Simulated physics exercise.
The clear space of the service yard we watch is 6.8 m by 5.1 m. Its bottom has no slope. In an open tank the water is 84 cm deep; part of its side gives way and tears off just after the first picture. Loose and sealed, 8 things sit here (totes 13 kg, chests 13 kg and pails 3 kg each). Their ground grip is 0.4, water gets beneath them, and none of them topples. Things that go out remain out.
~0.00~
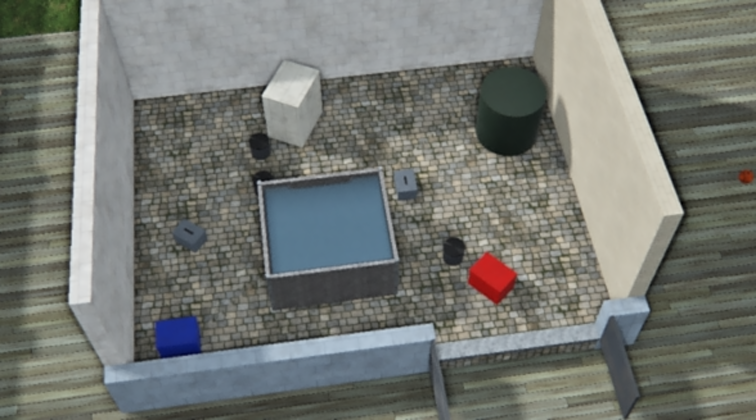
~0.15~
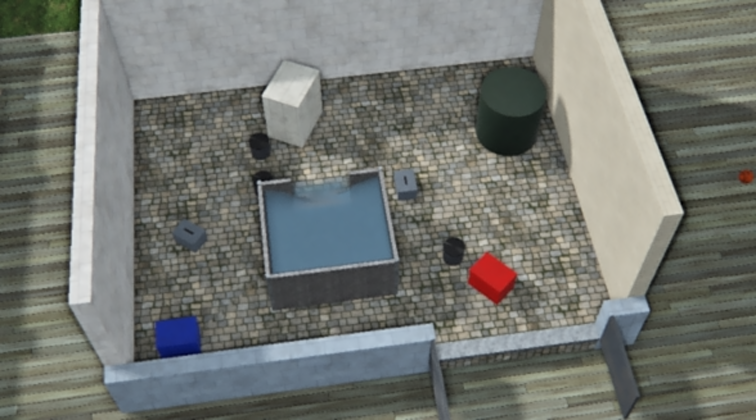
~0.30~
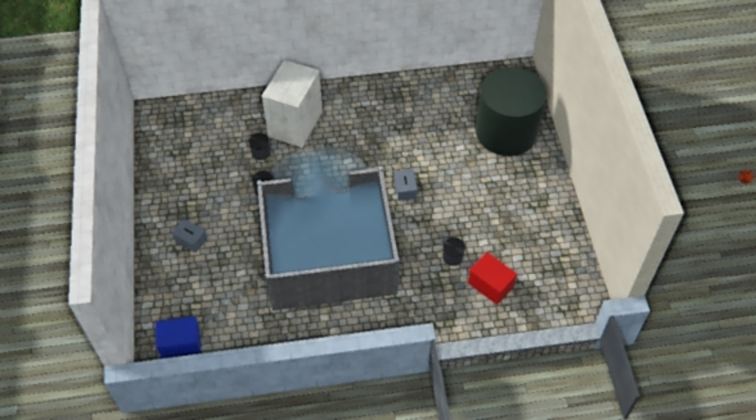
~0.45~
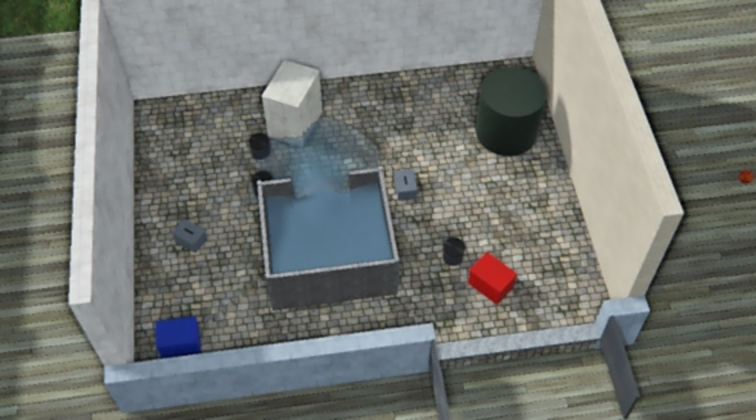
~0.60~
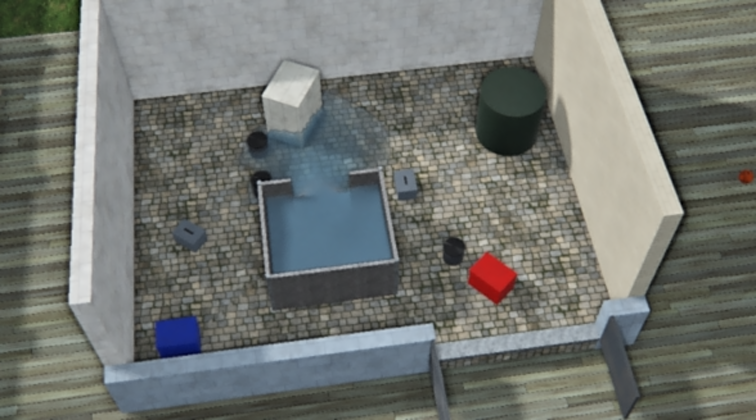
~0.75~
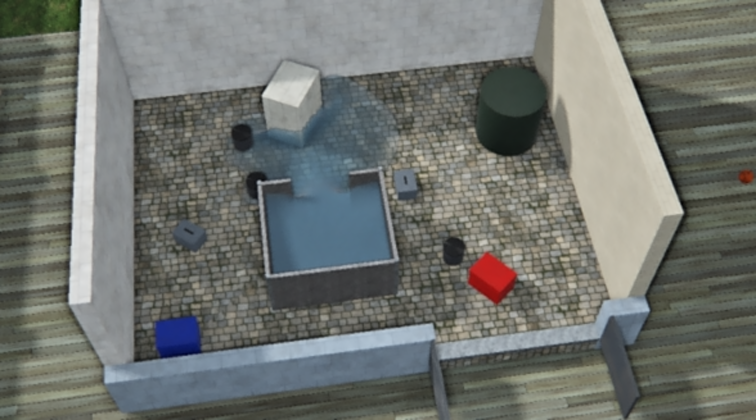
In the video, water pours from the back side of a square open tank in a walled yard, spreading across the paving around a white block and nudging two small black pails leftward, while the red and blue boxes stay still.
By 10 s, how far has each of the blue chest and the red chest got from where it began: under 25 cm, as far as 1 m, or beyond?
At 10 s: The blue chest is beyond 1 m off, the red chest is under 25 cm off.
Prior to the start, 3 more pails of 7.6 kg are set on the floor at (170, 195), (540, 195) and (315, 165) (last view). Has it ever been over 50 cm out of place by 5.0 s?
Going through them in the order asked, they come out clear of the mark, shy of the mark and clear of the mark.
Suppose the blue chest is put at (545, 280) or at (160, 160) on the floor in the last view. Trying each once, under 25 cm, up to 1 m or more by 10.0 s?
Taken in turn, it stays almost motionless and then is carried a long way.
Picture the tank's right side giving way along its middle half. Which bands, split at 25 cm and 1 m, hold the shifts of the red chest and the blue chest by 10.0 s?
The red chest is swept a long way; the blue chest remains where it was.
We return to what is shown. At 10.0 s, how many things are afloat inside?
3 at that moment.
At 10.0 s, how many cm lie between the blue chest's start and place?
Distance: Near 350 cm.
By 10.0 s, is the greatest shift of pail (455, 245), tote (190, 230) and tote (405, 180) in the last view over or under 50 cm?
Beyond, within, within.
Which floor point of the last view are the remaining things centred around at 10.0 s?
I'd put it close to (392, 260) in the last view.
After 2.0 s the blue chest is near (176, 332), 0.0 m from its start, aground; the red chest is near (493, 272), 0.0 m from its start, aground; 0 of 8 are out; 1 afloat.
After 4.5 s the blue chest is near (177, 338), 0.1 m from its start, aground; the red chest is near (493, 272), 0.0 m from its start, aground; 0 of 8 are out; 2 afloat.
After 7.0 s the blue chest is near (312, 332), 1.8 m from its start, aground; the red chest is near (493, 272), 0.0 m from its start, aground; 0 of 8 are out; 2 afloat.
After 10.0 s the blue chest is near (427, 289), 3.5 m from its start, afloat; the red chest is near (495, 274), 0.0 m from its start, aground; 1 of 8 are out; 3 afloat.
